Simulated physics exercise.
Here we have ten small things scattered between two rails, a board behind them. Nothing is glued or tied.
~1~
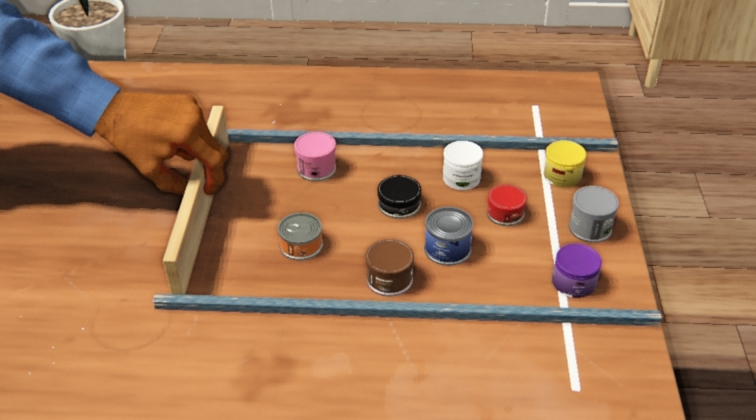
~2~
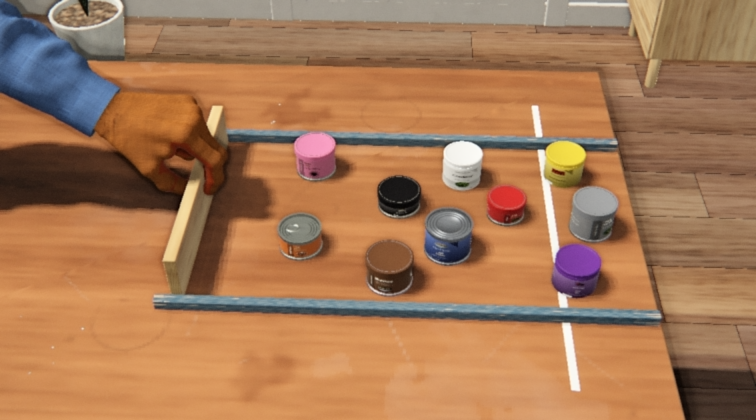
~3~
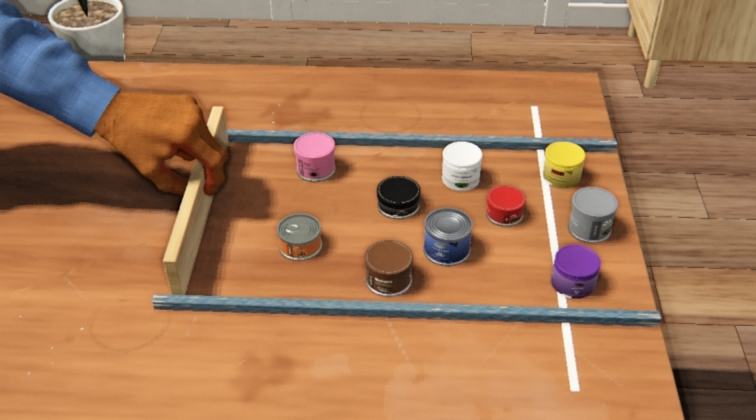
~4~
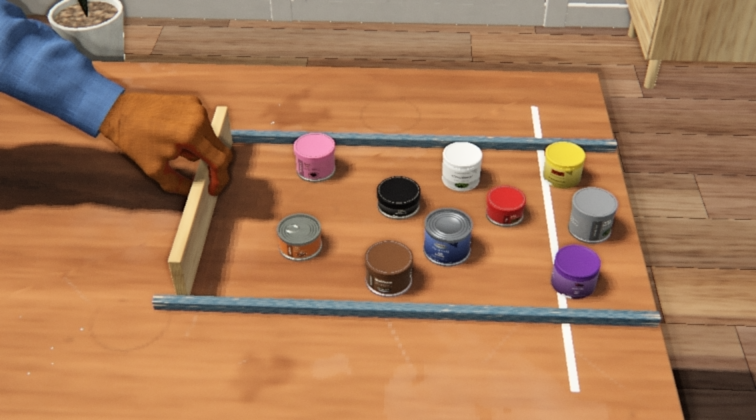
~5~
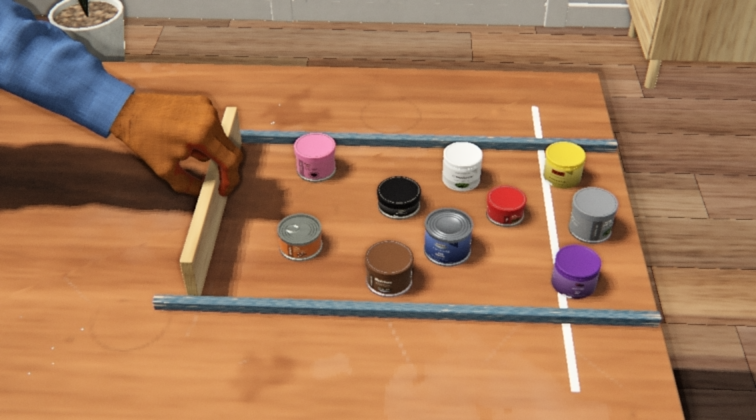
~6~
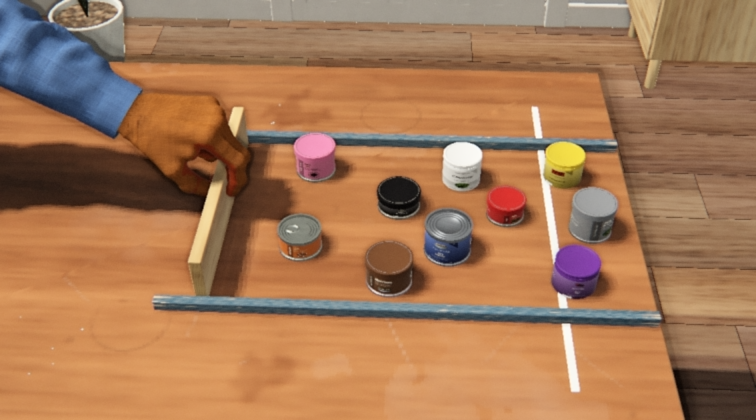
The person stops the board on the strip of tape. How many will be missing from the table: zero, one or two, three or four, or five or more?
As it turns out, the number that fall off is one or two.
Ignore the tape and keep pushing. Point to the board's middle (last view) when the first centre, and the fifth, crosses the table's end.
At (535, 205) for the first, at (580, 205) for the fifth.
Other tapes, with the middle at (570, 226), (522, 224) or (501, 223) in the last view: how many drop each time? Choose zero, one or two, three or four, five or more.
For each place: Either one or two; none at all; none.
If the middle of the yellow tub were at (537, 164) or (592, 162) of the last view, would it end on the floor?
In that order, it remains up; stays on.
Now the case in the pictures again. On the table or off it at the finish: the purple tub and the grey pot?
The purple tub does not fall, the grey pot falls.
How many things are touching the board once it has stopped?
In contact: 4.
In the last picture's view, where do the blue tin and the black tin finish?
The blue tin stops around (626, 244); the black tin around (572, 203).
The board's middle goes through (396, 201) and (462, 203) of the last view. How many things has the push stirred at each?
First 5, then 7.
Soon after, none off yet; grey pot at rest near (593, 216); yellow tub at rest near (564, 166); purple tub at rest near (576, 272).
In the end, the number that fall off is one or two; gone, grey pot.
